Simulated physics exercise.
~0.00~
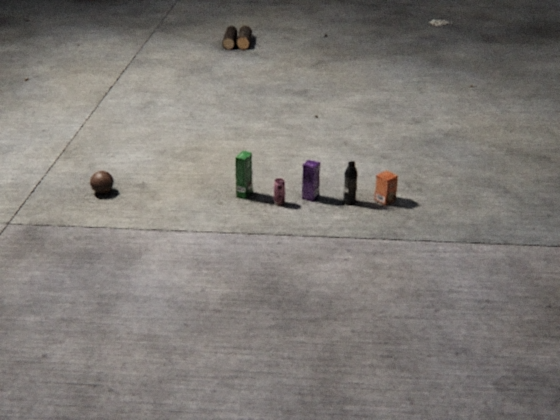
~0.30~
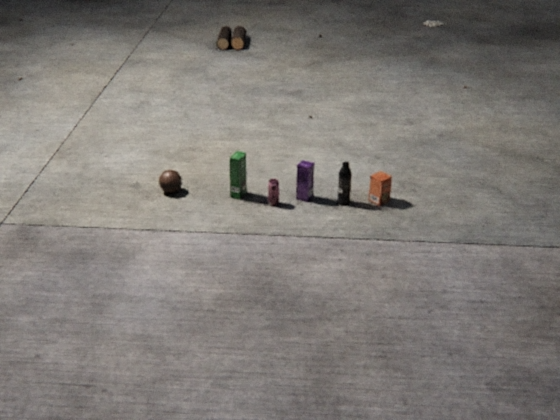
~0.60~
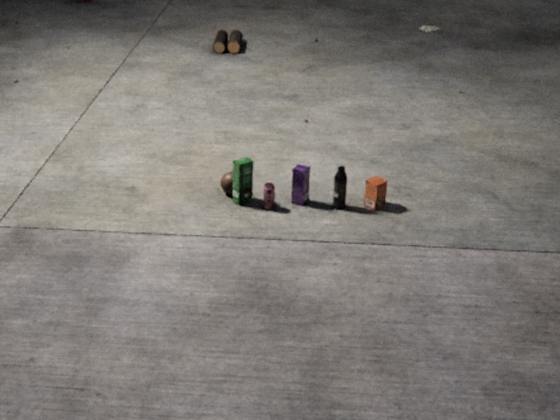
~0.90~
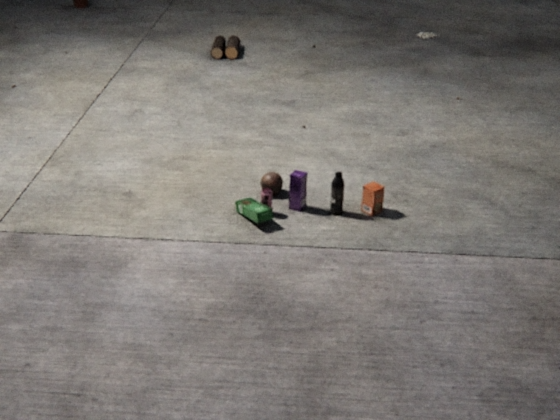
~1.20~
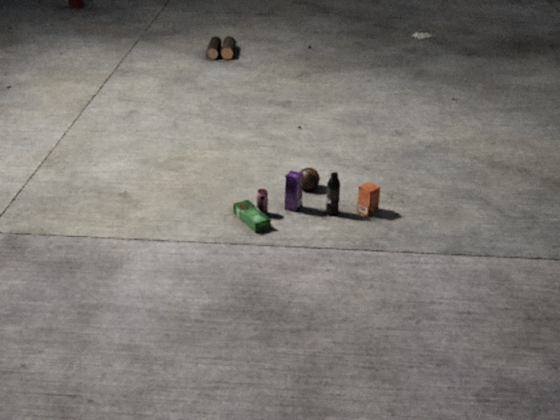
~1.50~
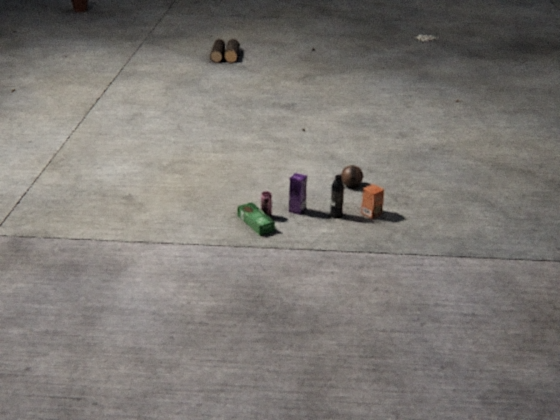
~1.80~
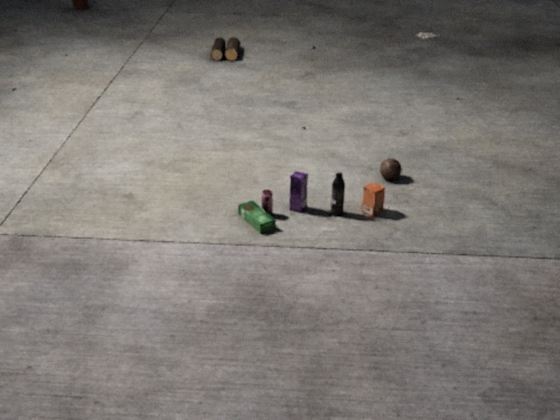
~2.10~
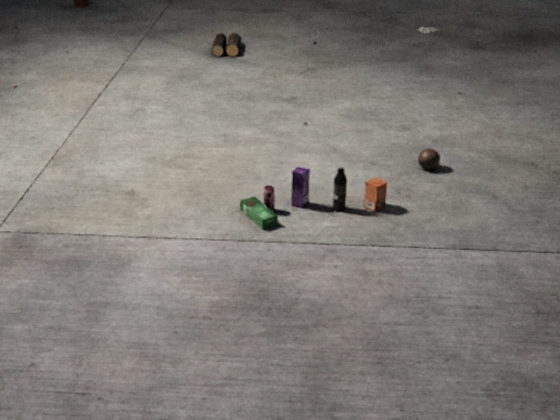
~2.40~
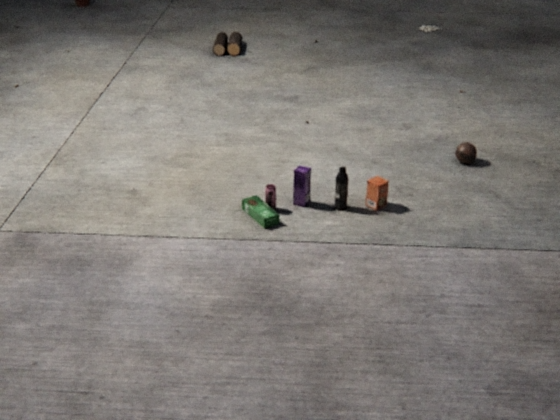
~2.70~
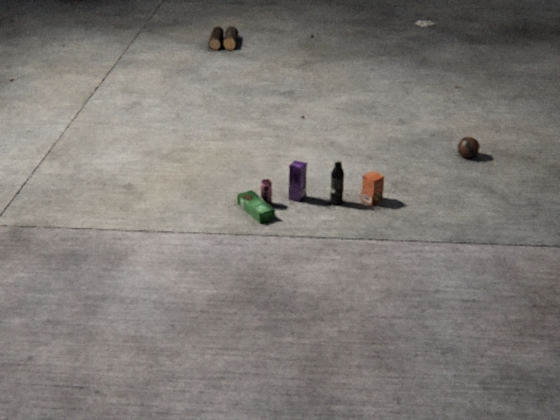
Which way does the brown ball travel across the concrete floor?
The brown ball rolls to the right, from the left of the row of objects to beyond the orange carton.
